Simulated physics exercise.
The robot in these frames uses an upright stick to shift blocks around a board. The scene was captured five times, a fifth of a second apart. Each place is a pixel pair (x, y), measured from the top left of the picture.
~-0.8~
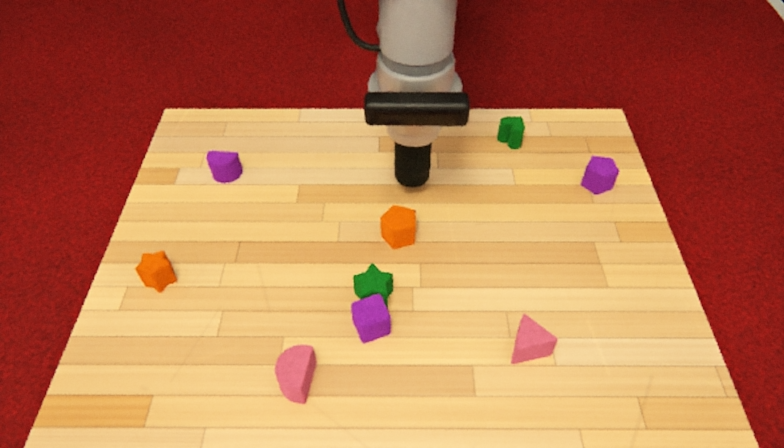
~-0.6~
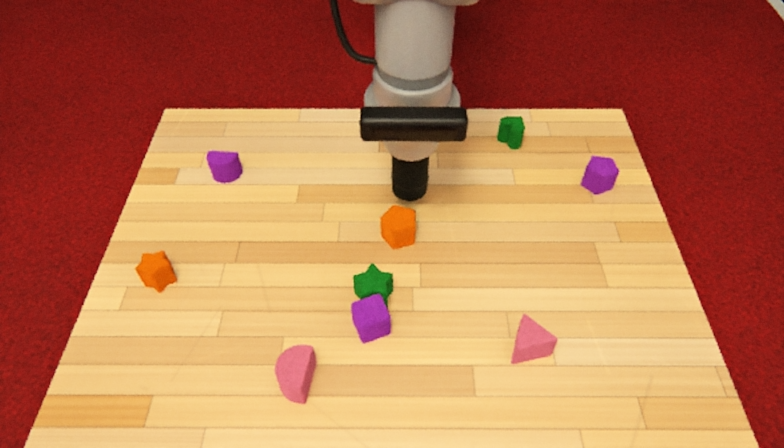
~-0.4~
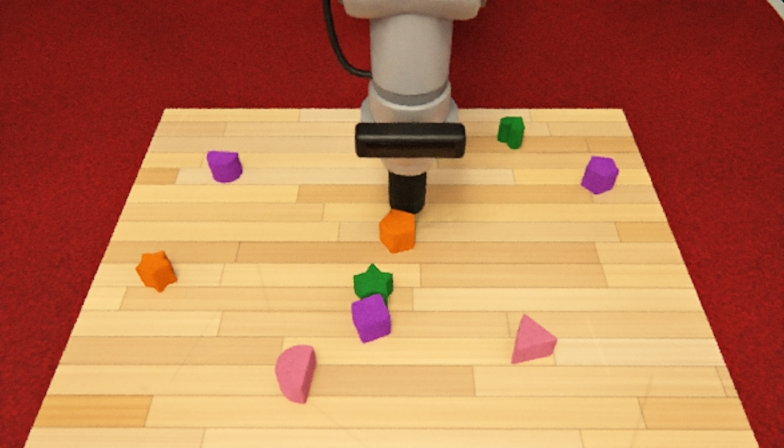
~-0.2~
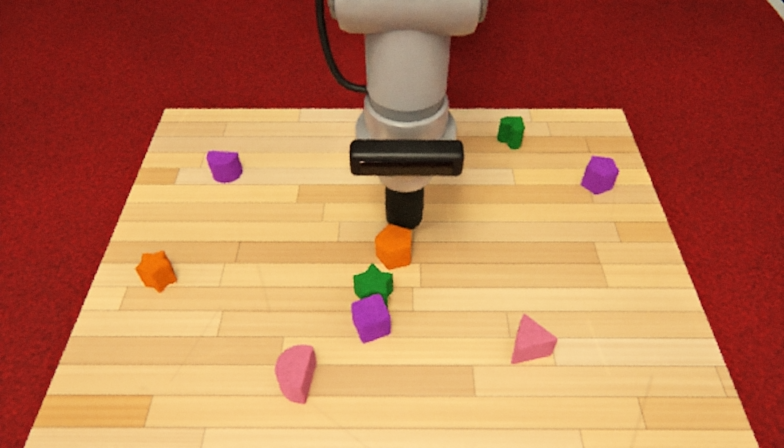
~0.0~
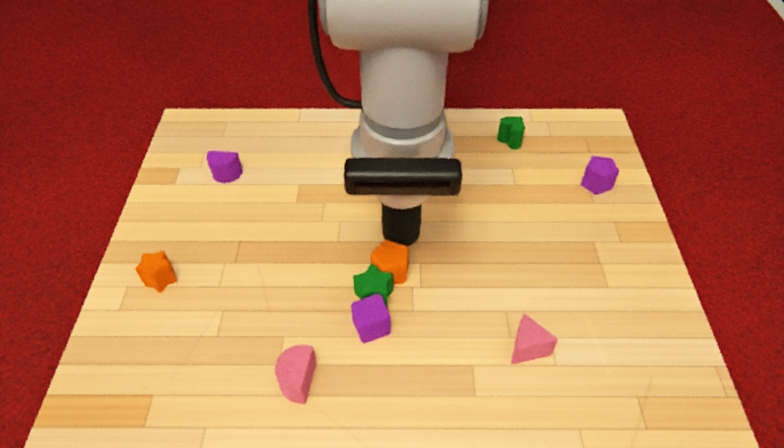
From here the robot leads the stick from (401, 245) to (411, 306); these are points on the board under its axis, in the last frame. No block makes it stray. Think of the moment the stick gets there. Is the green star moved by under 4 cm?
I believe not.
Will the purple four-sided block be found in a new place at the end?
Yes
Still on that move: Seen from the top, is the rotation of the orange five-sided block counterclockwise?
I believe not.
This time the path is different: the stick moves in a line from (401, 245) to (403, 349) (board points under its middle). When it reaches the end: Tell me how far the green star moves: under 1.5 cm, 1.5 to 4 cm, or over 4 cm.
The best fit is over 4 cm.
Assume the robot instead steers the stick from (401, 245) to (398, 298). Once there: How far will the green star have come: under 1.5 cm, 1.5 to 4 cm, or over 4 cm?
Offset: Above 4 cm.
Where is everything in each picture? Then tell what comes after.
Tip of the stick (412, 176), middles of tops, purple four-sided block (371, 310), green star (373, 279), orange five-sided block (399, 217), in the first picture.
Stick (410, 189), nothing pushed, in the second picture.
Stick (407, 203), orange five-sided block (398, 222), in the third picture.
Stick (404, 218), orange five-sided block (395, 237), in the fourth picture.
Stick (401, 233), purple four-sided block (371, 310), green star (373, 279), orange five-sided block (391, 254), in the fifth picture.
The first path, step by step. Halfway along, stick (407, 264); purple four-sided block (356, 339); green star (362, 308); orange five-sided block (388, 286), turned 25° clockwise.
At the end, stick (412, 295); purple four-sided block (338, 361); green star (348, 327), turned 15° clockwise; orange five-sided block (380, 310), turned 40° clockwise.
